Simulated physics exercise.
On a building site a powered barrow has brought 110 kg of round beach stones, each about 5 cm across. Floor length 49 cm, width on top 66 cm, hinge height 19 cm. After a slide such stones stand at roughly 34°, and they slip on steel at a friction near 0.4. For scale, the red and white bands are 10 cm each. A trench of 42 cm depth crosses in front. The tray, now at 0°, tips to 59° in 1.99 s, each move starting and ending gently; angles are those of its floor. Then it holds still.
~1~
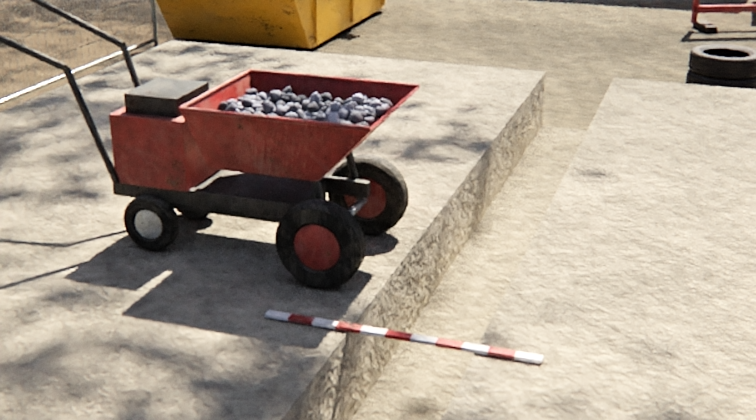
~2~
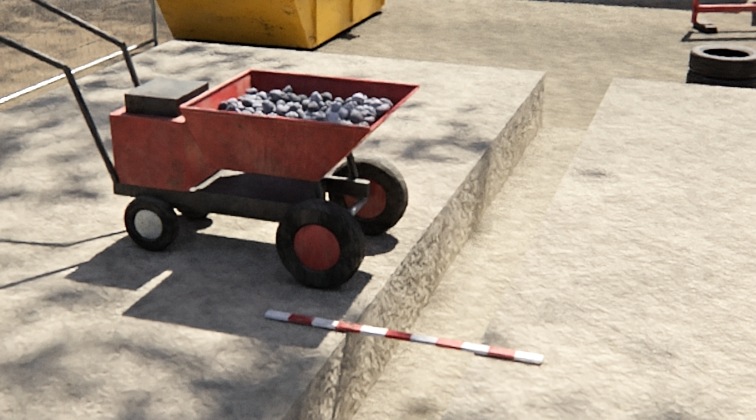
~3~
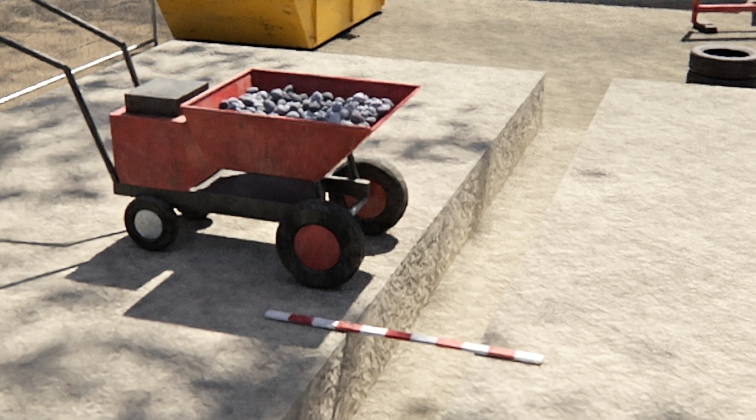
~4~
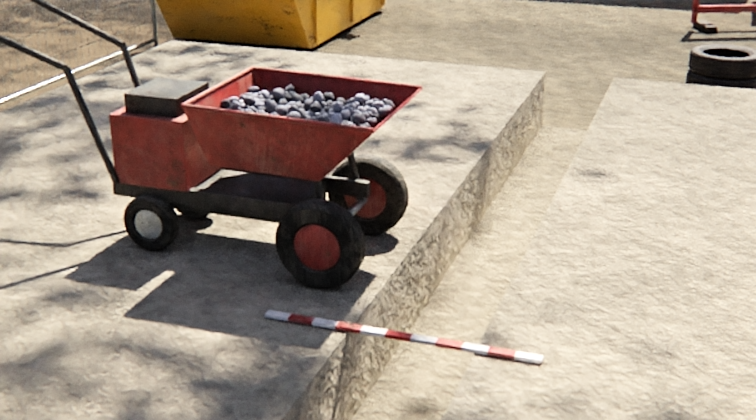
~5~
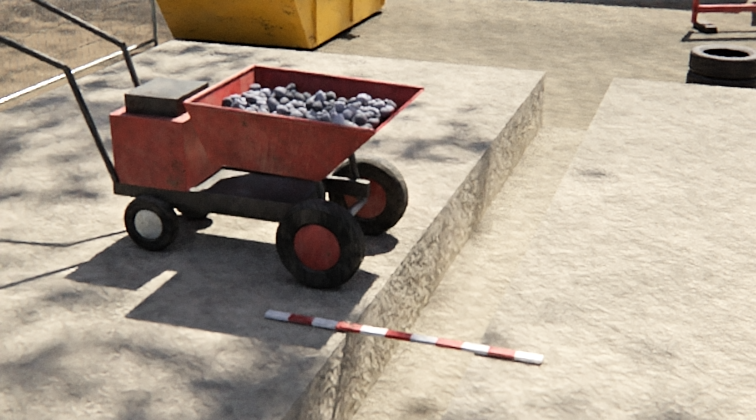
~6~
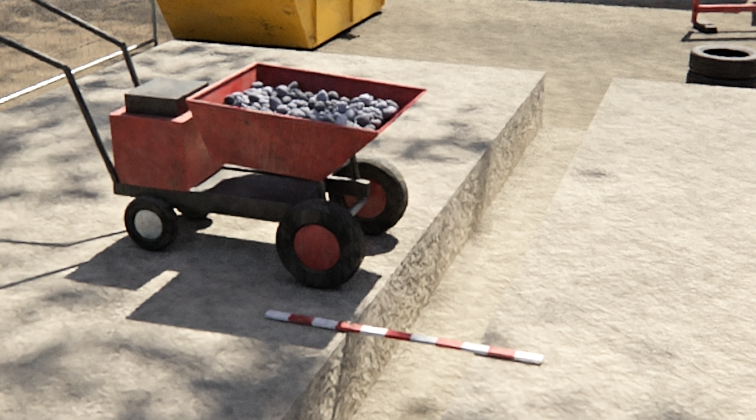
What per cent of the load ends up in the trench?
Close to 62 in a hundred.
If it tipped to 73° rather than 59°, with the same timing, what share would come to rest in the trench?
Then about 55 per cent.
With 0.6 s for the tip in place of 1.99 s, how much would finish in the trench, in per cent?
It would be near 40 per cent.
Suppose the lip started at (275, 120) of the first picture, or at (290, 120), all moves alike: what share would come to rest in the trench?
Near 100 per cent from the first place, 100 from the second.
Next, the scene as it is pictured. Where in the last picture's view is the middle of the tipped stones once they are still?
Their middle is at about (491, 349).
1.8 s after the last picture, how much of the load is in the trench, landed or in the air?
About 25 per cent by then.
Then, 1.2 s after the last picture the floor is at 50°, 99 % in the tray, 1 % in the trench; the foremost stones are at (469, 197).
Then, 1.8 s after the last picture the floor is at 59°, 50 % in the tray, 23 % in the trench, 27 % past the trench; the foremost stones are at (602, 298).
Then, 2.1 s after the last picture the floor is at 59°, 24 % in the tray, 36 % in the trench, 40 % past the trench; the foremost stones are at (667, 291).
Then, 4.1 s after the last picture the floor is at 59°, 0 % in the tray, 62 % in the trench, 38 % past the trench; the foremost stones are at (695, 277).
